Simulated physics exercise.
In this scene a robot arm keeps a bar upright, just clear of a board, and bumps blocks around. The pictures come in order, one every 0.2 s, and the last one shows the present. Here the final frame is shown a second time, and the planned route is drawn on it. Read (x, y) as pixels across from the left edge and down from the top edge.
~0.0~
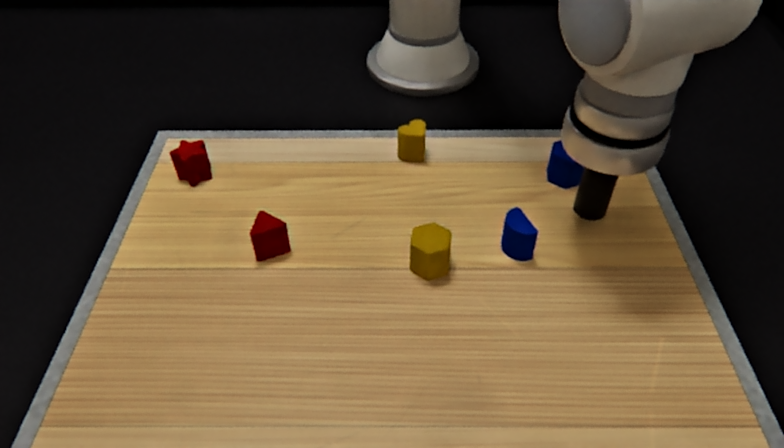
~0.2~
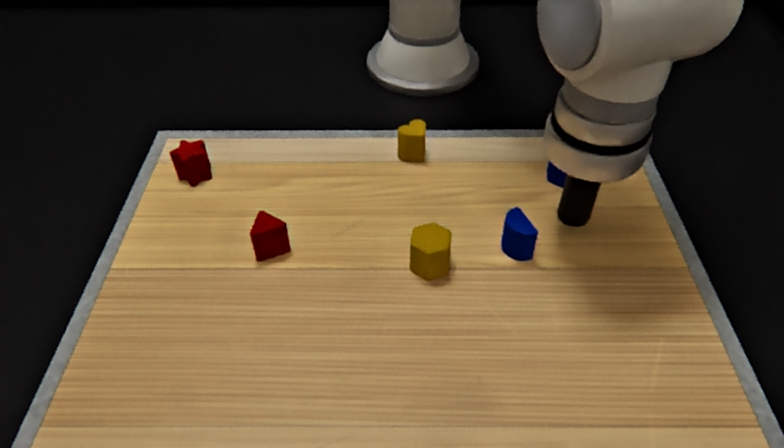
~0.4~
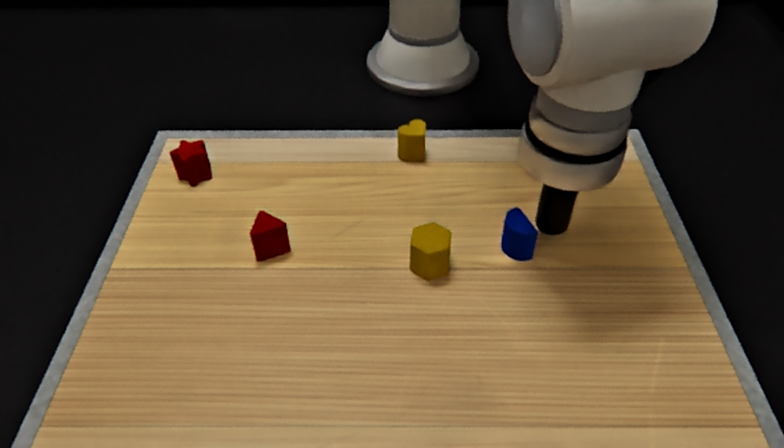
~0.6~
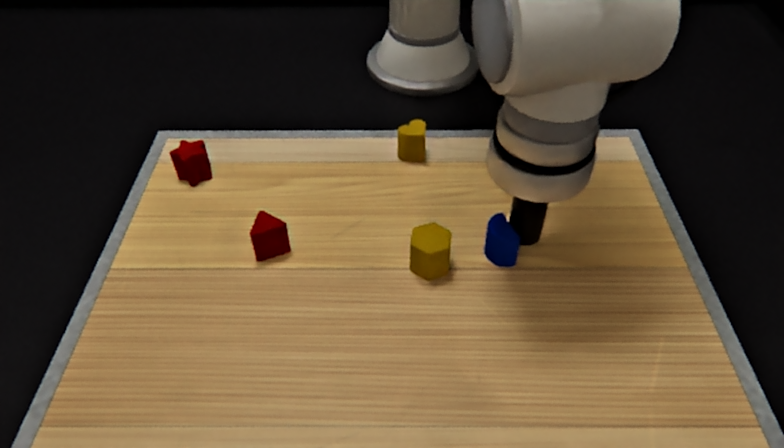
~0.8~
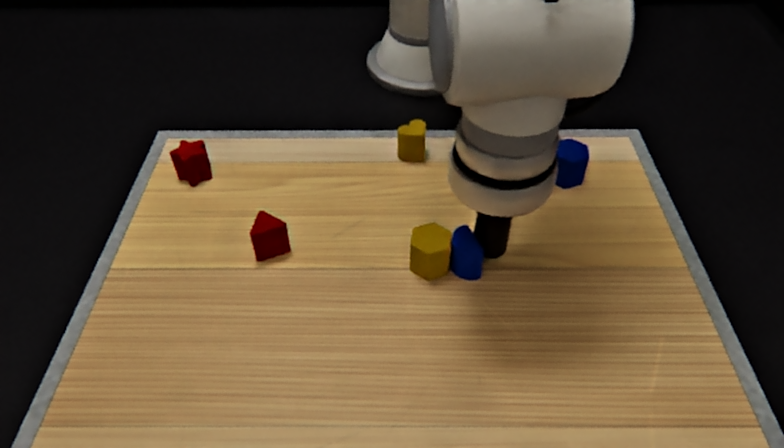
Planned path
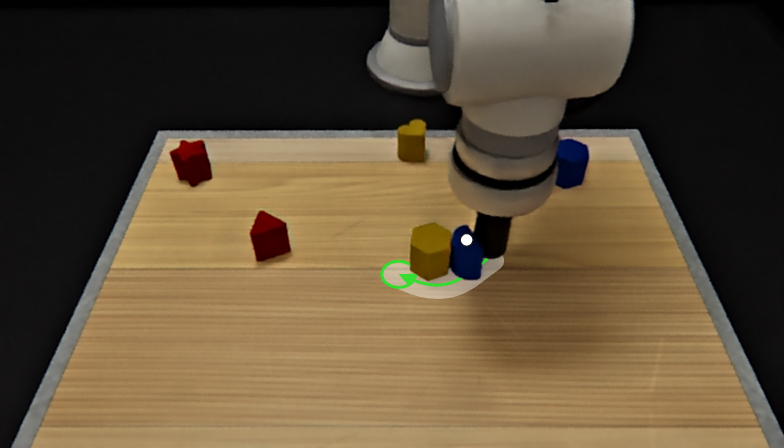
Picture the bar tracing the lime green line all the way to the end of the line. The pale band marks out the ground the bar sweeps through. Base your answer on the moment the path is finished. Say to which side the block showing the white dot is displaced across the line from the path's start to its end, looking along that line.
Picture yourself facing from the start of the path to its end: The block showing the white dot moves off to your left.
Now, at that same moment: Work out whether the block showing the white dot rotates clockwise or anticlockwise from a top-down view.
It spins against the clock.
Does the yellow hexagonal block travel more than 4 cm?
Yes
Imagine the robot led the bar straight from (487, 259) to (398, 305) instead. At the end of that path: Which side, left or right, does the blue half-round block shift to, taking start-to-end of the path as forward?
Right side.
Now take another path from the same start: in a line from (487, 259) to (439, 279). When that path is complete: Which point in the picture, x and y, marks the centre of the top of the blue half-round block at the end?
It should be at about (412, 257).
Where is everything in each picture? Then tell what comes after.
Tip of the bar (589, 210), middles of tops, yellow hexagonal block (431, 237), blue half-round block (520, 221), in the first picture.
Bar (573, 216), nothing pushed, in the second picture.
Bar (551, 224), nothing pushed, in the third picture.
Bar (523, 234), blue half-round block (503, 227), in the fourth picture.
Bar (489, 247), yellow hexagonal block (431, 237), blue half-round block (467, 240), in the fifth picture.
The line goes from (487, 259) over (463, 277) and (431, 285) to (399, 274); the dot is on the blue half-round block.
The first path, step by step. Halfway along, bar (448, 272); yellow hexagonal block (396, 239), turned 50° clockwise; blue half-round block (419, 261), turned 30° clockwise.
At the end, bar (399, 262); yellow hexagonal block (365, 232), turned 110° clockwise; blue half-round block (382, 265), turned 30° anticlockwise.
